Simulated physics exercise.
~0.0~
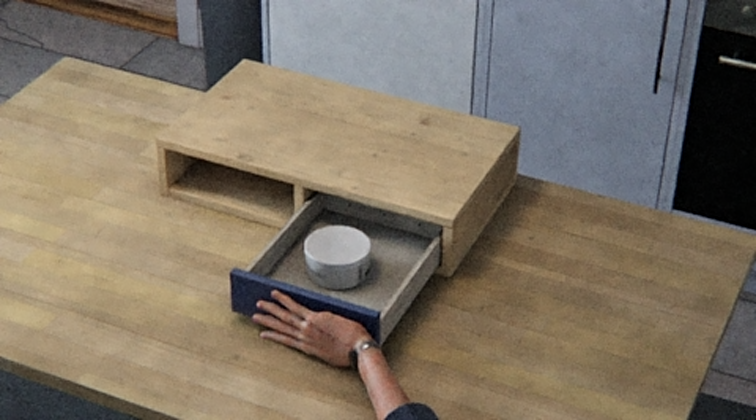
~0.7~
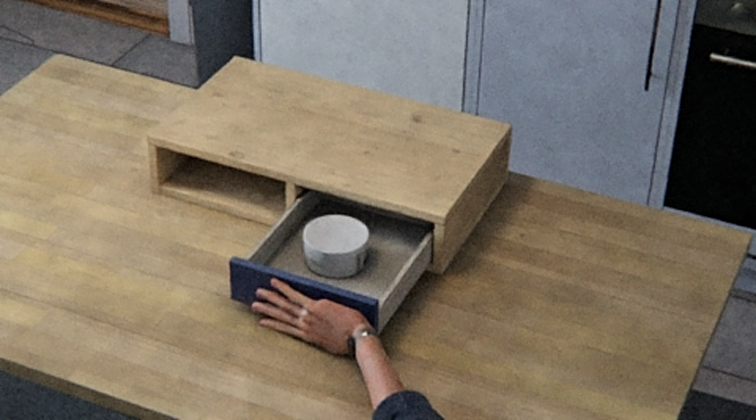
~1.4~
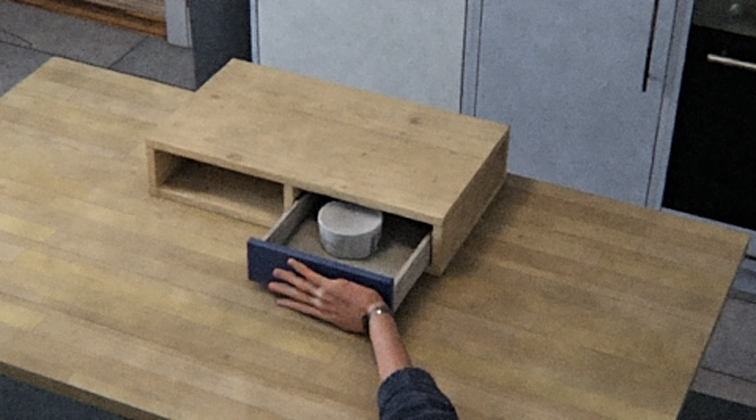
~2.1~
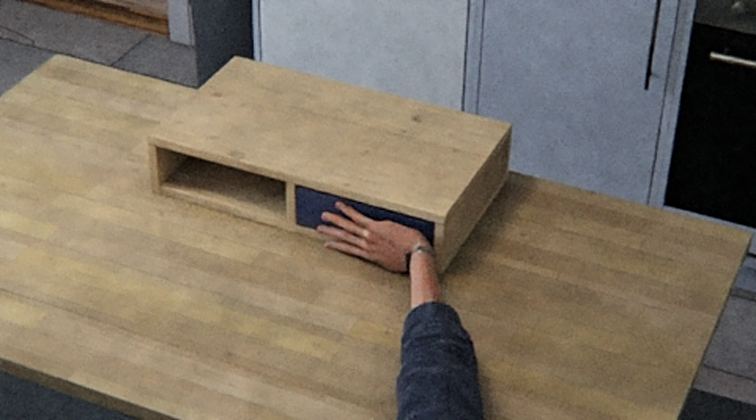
At the start, a low wooden chest sits on a wooden table, its right-hand drawer pulled open with a white tub inside, while the left compartment stands open and empty. A hand rests against the drawer's dark blue front, and the view sways slightly. The hand then pushes the drawer inward, up and to the right, and the tub rides along with it, starting to pass beneath the chest's top. The arm reaches farther forward as the drawer slides in, hiding the tub. Finally, the drawer is shut flush, with the hand still against its front.
